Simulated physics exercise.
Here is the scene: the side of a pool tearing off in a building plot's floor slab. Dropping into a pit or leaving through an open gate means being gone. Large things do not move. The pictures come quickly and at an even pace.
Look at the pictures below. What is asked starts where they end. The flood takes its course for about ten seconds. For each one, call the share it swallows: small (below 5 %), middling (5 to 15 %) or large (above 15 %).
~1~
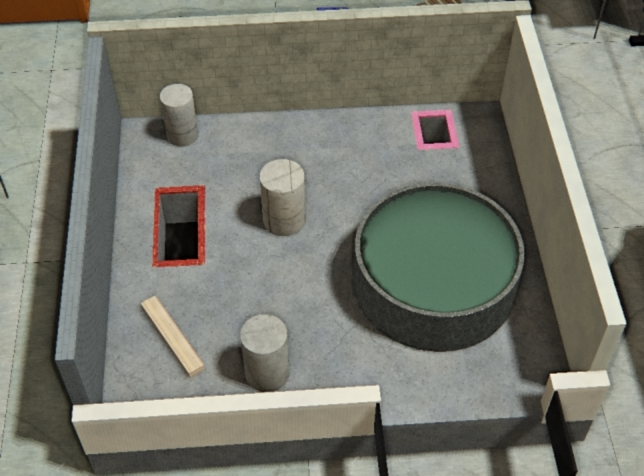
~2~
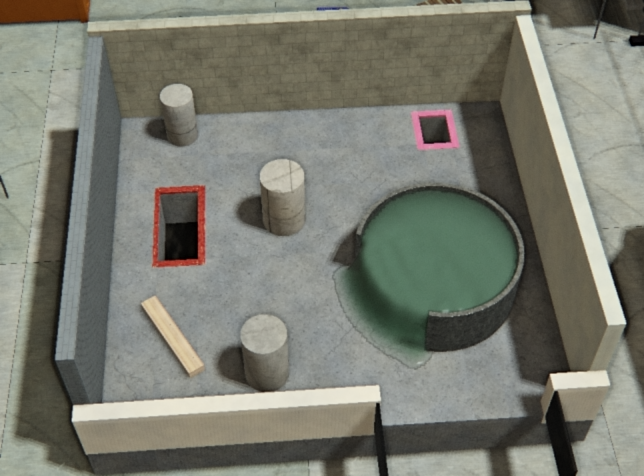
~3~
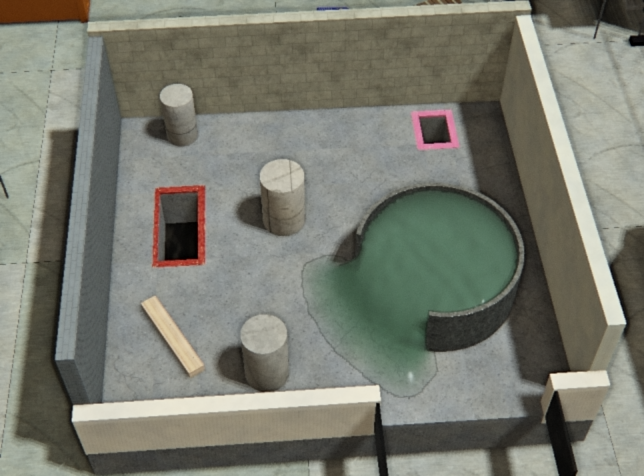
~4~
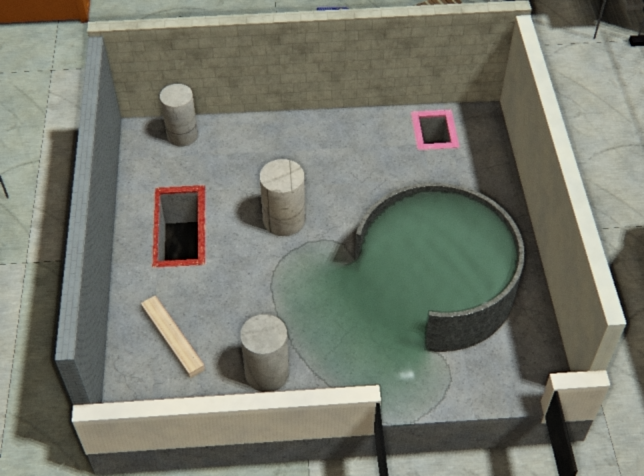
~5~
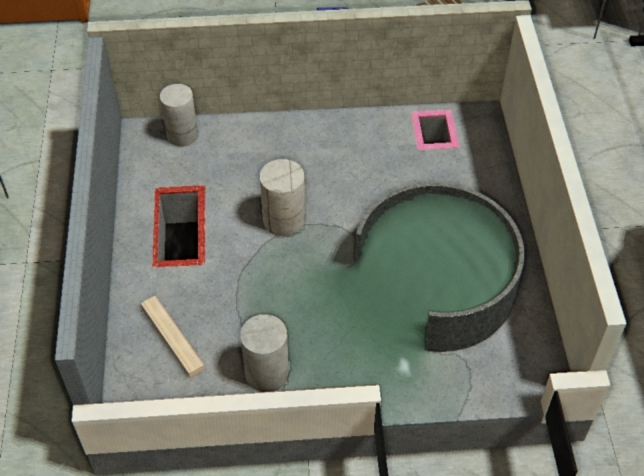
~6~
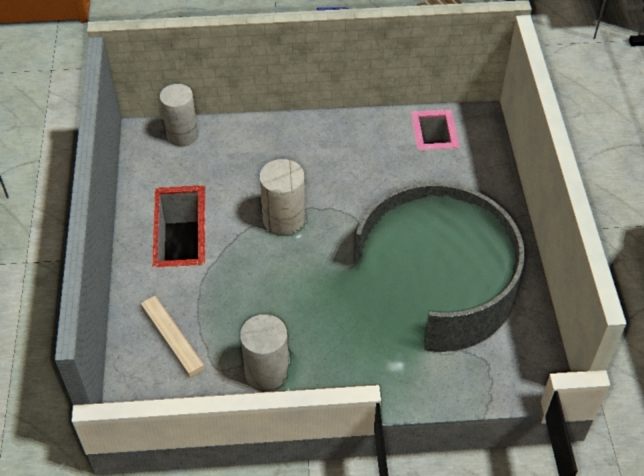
Calls: Gate - large; red pit - large; pink pit - small.
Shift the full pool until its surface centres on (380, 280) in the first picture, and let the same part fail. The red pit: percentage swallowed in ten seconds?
Within ten seconds roughly 35 percent of the total ends in the red pit.
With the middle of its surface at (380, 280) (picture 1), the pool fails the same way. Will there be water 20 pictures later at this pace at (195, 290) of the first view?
That spot would be swamped.
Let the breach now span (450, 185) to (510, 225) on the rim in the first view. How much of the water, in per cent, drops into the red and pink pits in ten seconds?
Red 6 %, pink 50 %.
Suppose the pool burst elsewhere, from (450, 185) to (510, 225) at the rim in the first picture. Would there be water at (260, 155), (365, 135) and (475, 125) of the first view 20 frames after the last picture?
First point swamped, second point swamped, third point swamped.
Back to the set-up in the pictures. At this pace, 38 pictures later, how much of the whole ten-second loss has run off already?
Roughly 70 %.
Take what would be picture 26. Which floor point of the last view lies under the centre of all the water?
Near (280, 311).
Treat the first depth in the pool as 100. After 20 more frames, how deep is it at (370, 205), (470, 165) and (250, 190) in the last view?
First 0, next 0, last 0 in a hundred.
A moment on, water covers 40 % of the floor; the gate 3 %, the red pit 1 %, the pink pit 0 %.
Next, water covers 40 % of the floor; the gate 5 %, the red pit 2 %, the pink pit 0 %.
Then, water covers 50 % of the floor; the gate 9 %, the red pit 8 %, the pink pit 0 %.
Later, water covers 75 % of the floor; the gate 15 %, the red pit 22 %, the pink pit 0 %.
In the end, water covers 95 % of the floor; the gate 19 %, the red pit 31 %, the pink pit 3 %.
